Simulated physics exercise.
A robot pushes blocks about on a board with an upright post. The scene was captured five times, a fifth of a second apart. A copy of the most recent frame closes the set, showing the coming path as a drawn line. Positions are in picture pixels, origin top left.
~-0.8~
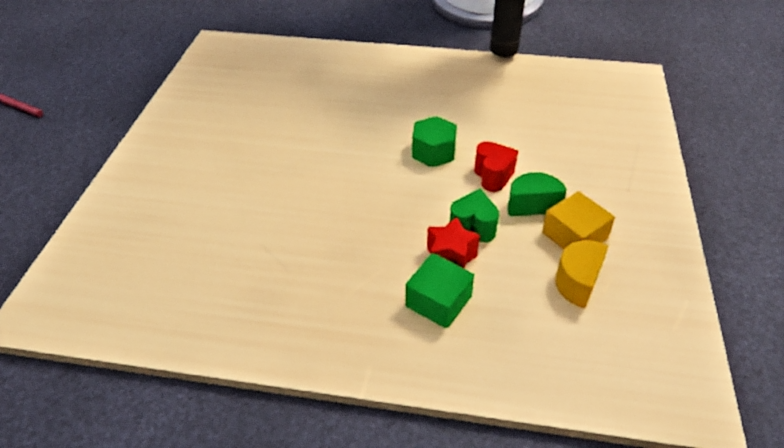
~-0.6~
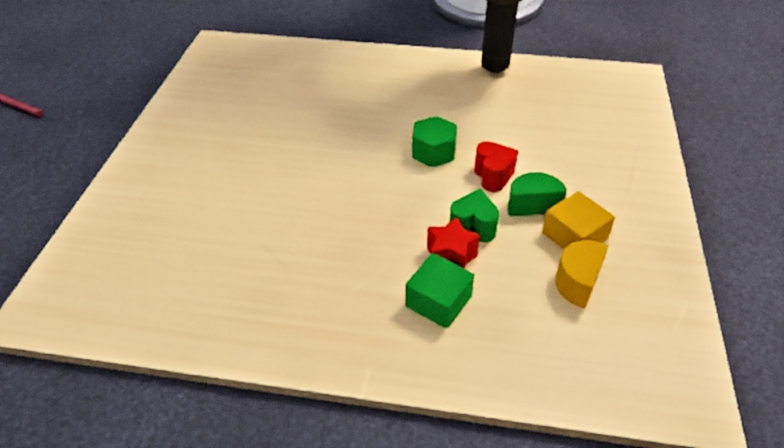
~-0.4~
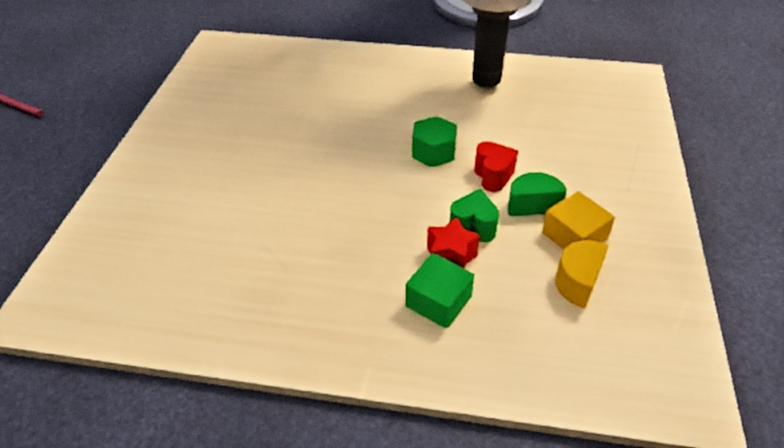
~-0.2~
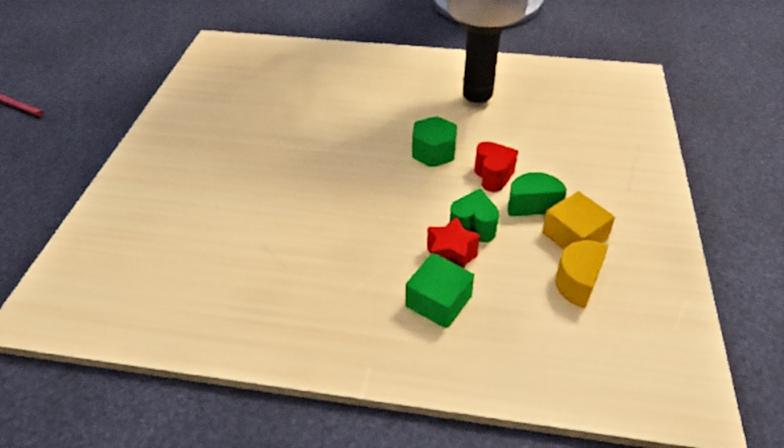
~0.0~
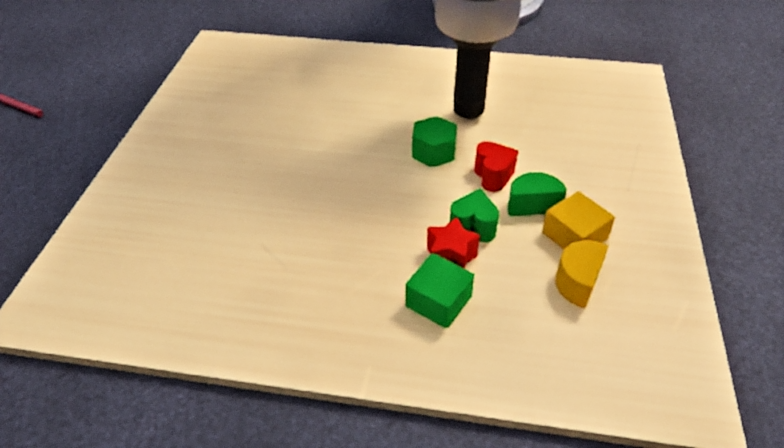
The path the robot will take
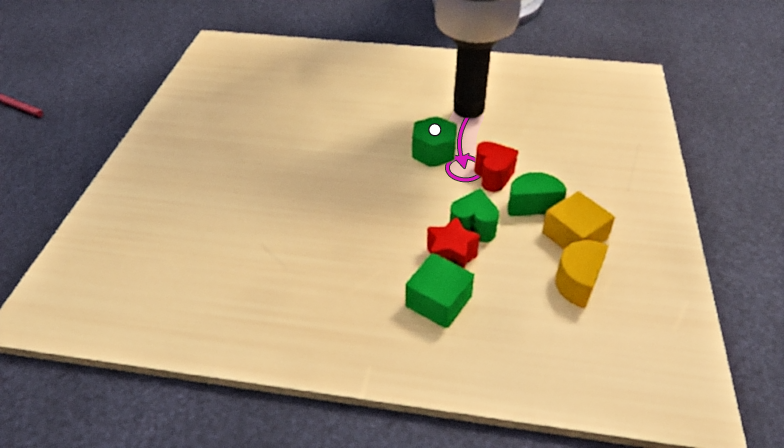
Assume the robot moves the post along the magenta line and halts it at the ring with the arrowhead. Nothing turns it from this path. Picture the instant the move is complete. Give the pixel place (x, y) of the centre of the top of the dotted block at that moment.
My best guess is (424, 141).
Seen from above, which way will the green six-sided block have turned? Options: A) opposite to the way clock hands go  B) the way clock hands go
Correct choice: B.
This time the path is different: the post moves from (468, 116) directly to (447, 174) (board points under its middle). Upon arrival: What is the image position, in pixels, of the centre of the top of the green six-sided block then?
Its top centre is at about (409, 147).
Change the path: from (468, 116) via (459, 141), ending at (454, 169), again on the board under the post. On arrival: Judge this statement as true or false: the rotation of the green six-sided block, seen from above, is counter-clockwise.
The statement is incorrect.
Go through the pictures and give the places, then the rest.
In the first frame, post's lower end at (504, 50); green six-sided block at (435, 130); green heart block at (476, 206); red heart block at (496, 154).
In the second frame, post at (495, 65); blocks still.
In the third frame, post at (487, 80); blocks still.
In the fourth frame, post at (478, 95); blocks still.
In the fifth frame, post at (469, 110); green six-sided block at (435, 130); green heart block at (476, 206); red heart block at (496, 154).
Drawn move, from (468, 116) over (460, 141) to (465, 168); the dot is on the green six-sided block.
On the path given first. Halfway along, post at (460, 135); green six-sided block at (431, 134), turned 10° clockwise.
At the end, post at (465, 162); green six-sided block at (424, 141), turned 45° clockwise; green heart block still; red heart block at (504, 161), turned 15° anticlockwise.
